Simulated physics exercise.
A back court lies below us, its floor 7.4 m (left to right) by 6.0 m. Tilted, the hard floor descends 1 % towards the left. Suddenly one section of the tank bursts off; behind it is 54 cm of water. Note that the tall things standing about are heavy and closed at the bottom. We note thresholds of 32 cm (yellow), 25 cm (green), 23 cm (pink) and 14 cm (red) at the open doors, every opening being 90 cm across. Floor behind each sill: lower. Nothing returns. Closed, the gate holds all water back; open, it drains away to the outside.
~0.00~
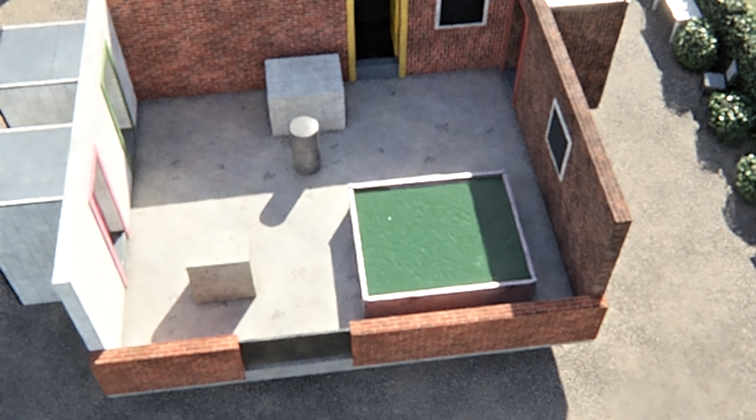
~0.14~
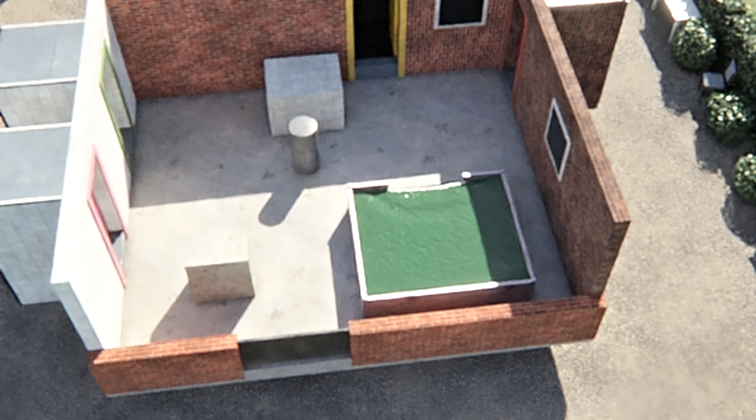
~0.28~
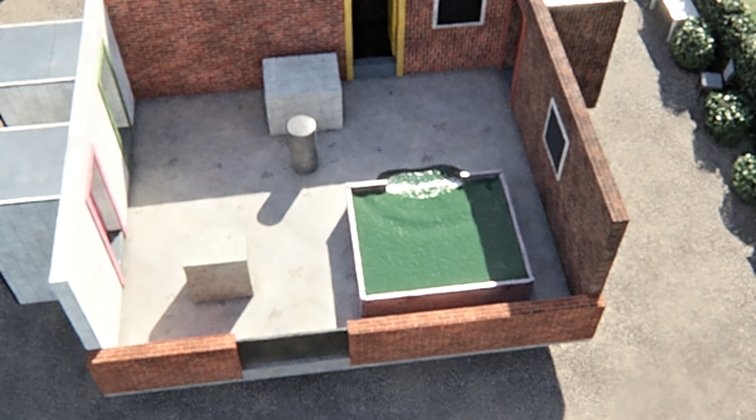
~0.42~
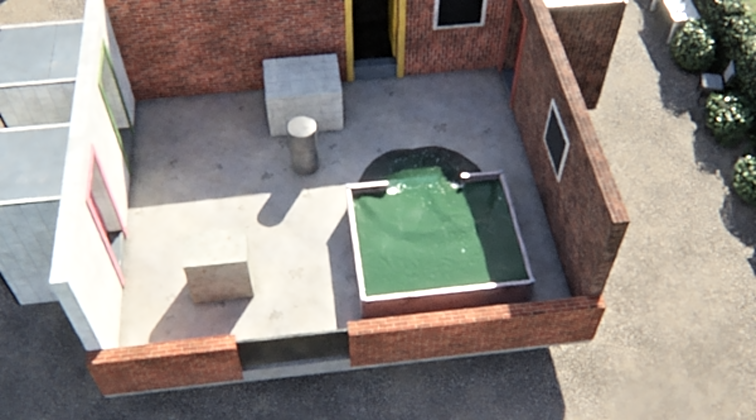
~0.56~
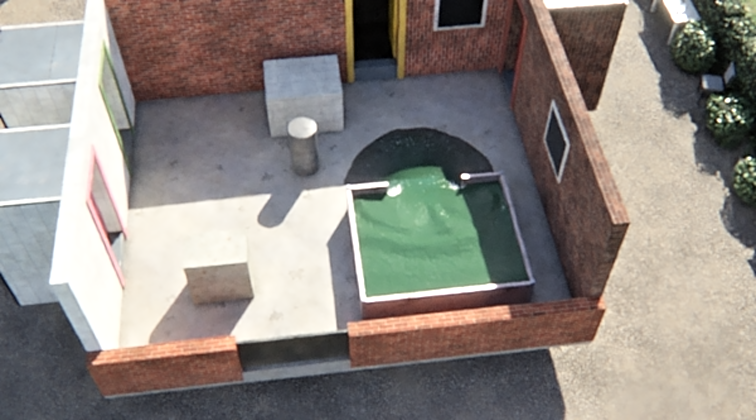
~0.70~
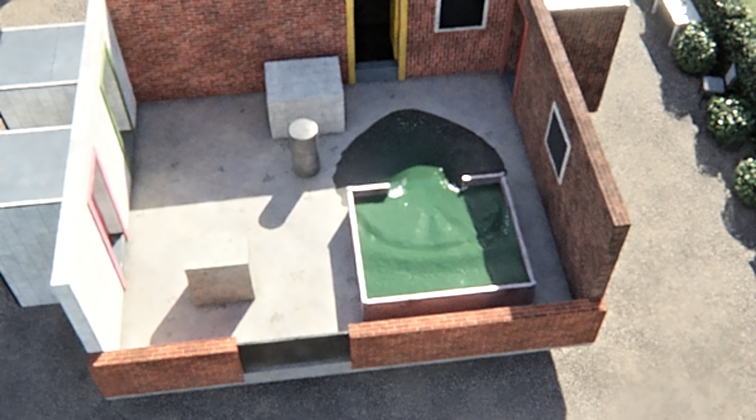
In this clip, a walled brick yard holds a still tank of green water, a concrete block and a short pillar; then the tank's far side opens and water pours out, spreading a dark, widening pool across the floor.
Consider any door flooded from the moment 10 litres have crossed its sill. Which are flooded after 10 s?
At the yellow door the limit will hold, at the green door the limit will hold, at the pink door the limit will hold, at the red door the limit will be broken.
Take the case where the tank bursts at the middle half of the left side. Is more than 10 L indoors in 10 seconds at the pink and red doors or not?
Door pink stays within, door red stays within.
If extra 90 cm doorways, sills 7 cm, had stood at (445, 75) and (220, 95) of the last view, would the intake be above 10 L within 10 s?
Well, the first is beyond the mark and the second is shy of the mark.
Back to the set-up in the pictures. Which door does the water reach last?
Door: Pink.
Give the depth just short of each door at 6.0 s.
You'd get yellow at 20 cm, green at 9 cm, pink at 5 cm, and red at 16 cm.
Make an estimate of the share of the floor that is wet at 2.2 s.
Roughly 30 percent.
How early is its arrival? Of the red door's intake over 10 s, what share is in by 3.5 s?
About 45 per cent.
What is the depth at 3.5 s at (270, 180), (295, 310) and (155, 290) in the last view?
Depths: About 1, 0 and 0 centimetres.
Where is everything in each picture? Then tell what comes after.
In the first picture, the tank at (438, 234) is whole and still, 54 cm deep.
In the second picture, water pours out on the tank's far side and has run 0.7 m, to a hidden place; typically 9 cm deep outside, 54 cm at the tank's back.
In the third picture, the front is at a hidden place, 0.9 m from the gap on the tank's far side; 1.0 m2 of floor is under water; 54 cm left at the back of the tank.
In the fourth picture, water pours out on the tank's far side and has run 1.3 m, to (449, 153); typically 8 cm deep outside, 54 cm at the tank's back.
In the fifth picture, the front is at (397, 133), 1.8 m from the gap on the tank's far side; 3.3 m2 of floor is under water; 54 cm left at the back of the tank.
In the sixth picture, the front is at (397, 114), 2.3 m from the gap on the tank's far side; 4.6 m2 of floor is under water; 54 cm left at the back of the tank.
After 1.4 s water covers 25 % of the floor and is deepest (32 cm) near (420, 198); yellow door 25 cm at the sill, 0 L in, green door not reached, pink door not reached, red door not reached.
After 2.2 s water covers 30 % of the floor and is deepest (38 cm) near (492, 73); yellow door 28 cm at the sill, 0 L in, green door not reached, pink door not reached, red door 19 cm at the sill, 0 L in.
After 3.5 s water covers 45 % of the floor and is deepest (28 cm) near (423, 80); yellow door 24 cm at the sill, 0 L in, green door 3 cm at the sill, 0 L in, pink door not reached, red door 22 cm at the sill, 38 L in.
After 6.0 s water covers 65 % of the floor and is deepest (20 cm) near (365, 104); yellow door 20 cm at the sill, 0 L in, green door 9 cm at the sill, 0 L in, pink door 5 cm at the sill, 0 L in, red door 16 cm at the sill, 73 L in.
After 10.0 s water covers 95 % of the floor and is deepest (16 cm) near (569, 323); yellow door 14 cm at the sill, 0 L in, green door 9 cm at the sill, 0 L in, pink door 6 cm at the sill, 0 L in, red door 9 cm at the sill, 80 L in.
